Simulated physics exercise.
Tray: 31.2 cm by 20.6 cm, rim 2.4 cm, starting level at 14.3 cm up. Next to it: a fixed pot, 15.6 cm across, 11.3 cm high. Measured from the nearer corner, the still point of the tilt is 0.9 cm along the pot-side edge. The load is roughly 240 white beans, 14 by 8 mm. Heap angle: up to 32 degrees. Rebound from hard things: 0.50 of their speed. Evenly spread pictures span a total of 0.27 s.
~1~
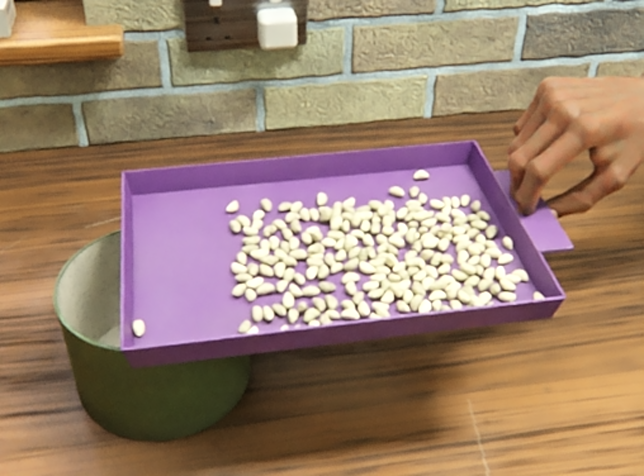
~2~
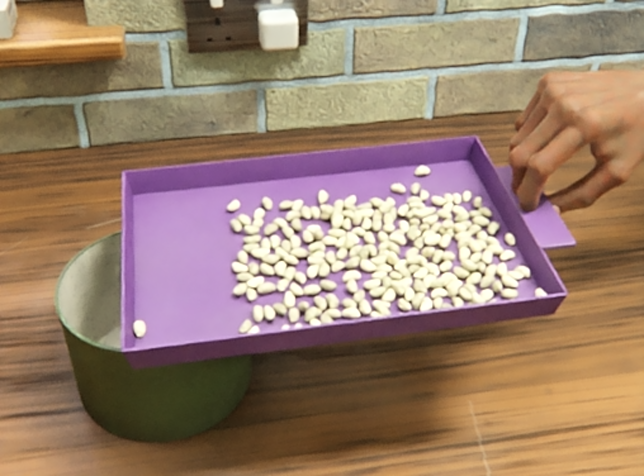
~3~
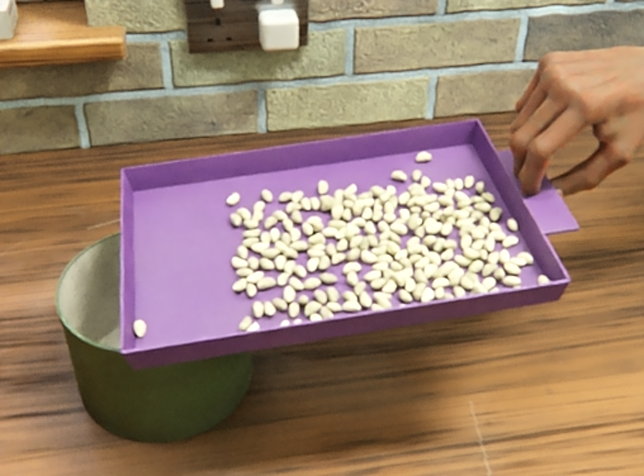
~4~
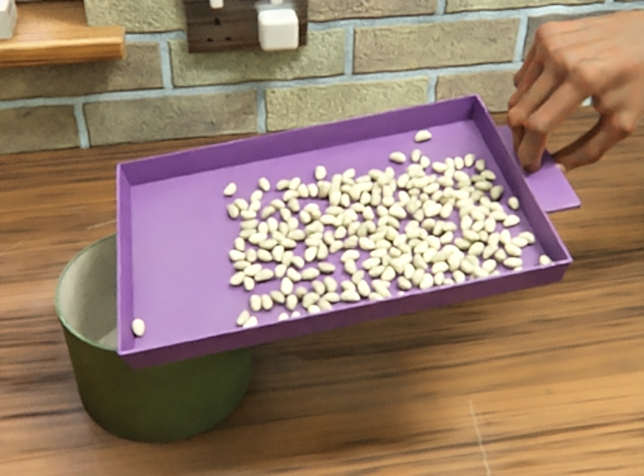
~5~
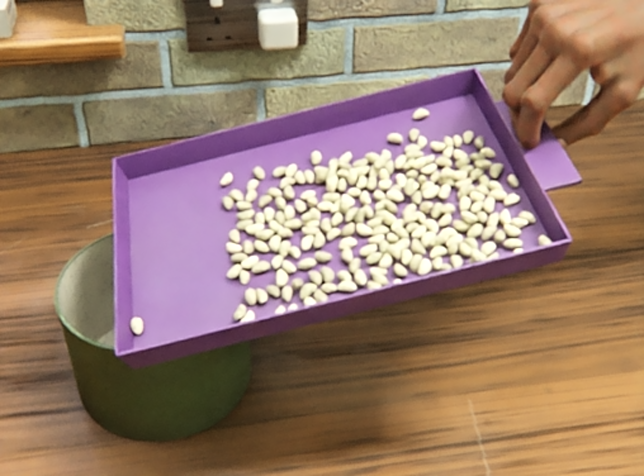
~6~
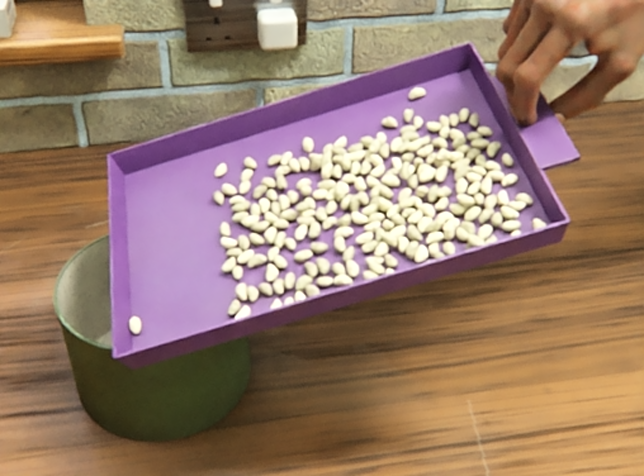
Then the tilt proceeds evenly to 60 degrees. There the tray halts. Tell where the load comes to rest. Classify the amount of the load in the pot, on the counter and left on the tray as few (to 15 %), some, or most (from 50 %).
Tray: Some. Pot: Few. Counter: Most.
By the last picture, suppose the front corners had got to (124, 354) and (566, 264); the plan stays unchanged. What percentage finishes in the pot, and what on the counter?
You'd end with pot at 0 and counter at 25.
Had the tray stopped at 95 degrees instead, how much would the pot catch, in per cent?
In that case, near 0 percent.
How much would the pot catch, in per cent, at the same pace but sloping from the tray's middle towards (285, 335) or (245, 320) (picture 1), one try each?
Near 0 and 0 per cent, in that order.
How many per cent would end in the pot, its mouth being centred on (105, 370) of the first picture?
It would come to around 55 percent.
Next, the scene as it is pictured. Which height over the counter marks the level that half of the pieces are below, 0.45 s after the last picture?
The halfway mark is near 20 cm.
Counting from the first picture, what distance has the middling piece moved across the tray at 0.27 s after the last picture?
4 cm.
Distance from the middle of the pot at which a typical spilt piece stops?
That comes to near 20 cm.
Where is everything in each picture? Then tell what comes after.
The first frame shows tray tilt 0 degrees, front corners at (129, 344) and (557, 294); middle of the pieces at (384, 257); pot at (151, 281).
The second frame shows tray tilt 1 degrees, front corners at (129, 345) and (559, 290); middle of the pieces at (385, 255).
The third frame shows tray tilt 4 degrees, front corners at (128, 346) and (562, 277), lowest corner left front; middle of the pieces at (386, 245).
The fourth frame shows tray tilt 8 degrees, front corners at (125, 348) and (563, 257), lowest corner left front; middle of the pieces at (385, 230).
The fifth frame shows tray tilt 12 degrees, front corners at (123, 348) and (563, 237), lowest corner left front; middle of the pieces at (382, 215).
The sixth frame shows tray tilt 17 degrees, front corners at (120, 350) and (560, 218), lowest corner left front; middle of the pieces at (378, 201); pot at (151, 282).
Then, 0.27 s after the last picture, tilt 38 degrees; the tray holds 100 %, the pot 0 %.
Then, 0.45 s after the last picture, tilt 53 degrees; the tray holds 100 %, the pot 0 %.
Then, 0.75 s after the last picture, tilt 60 degrees; the tray holds 50 %, the pot 0 %.
In the end, tray 40 %, pot 0 %, counter 60 %.
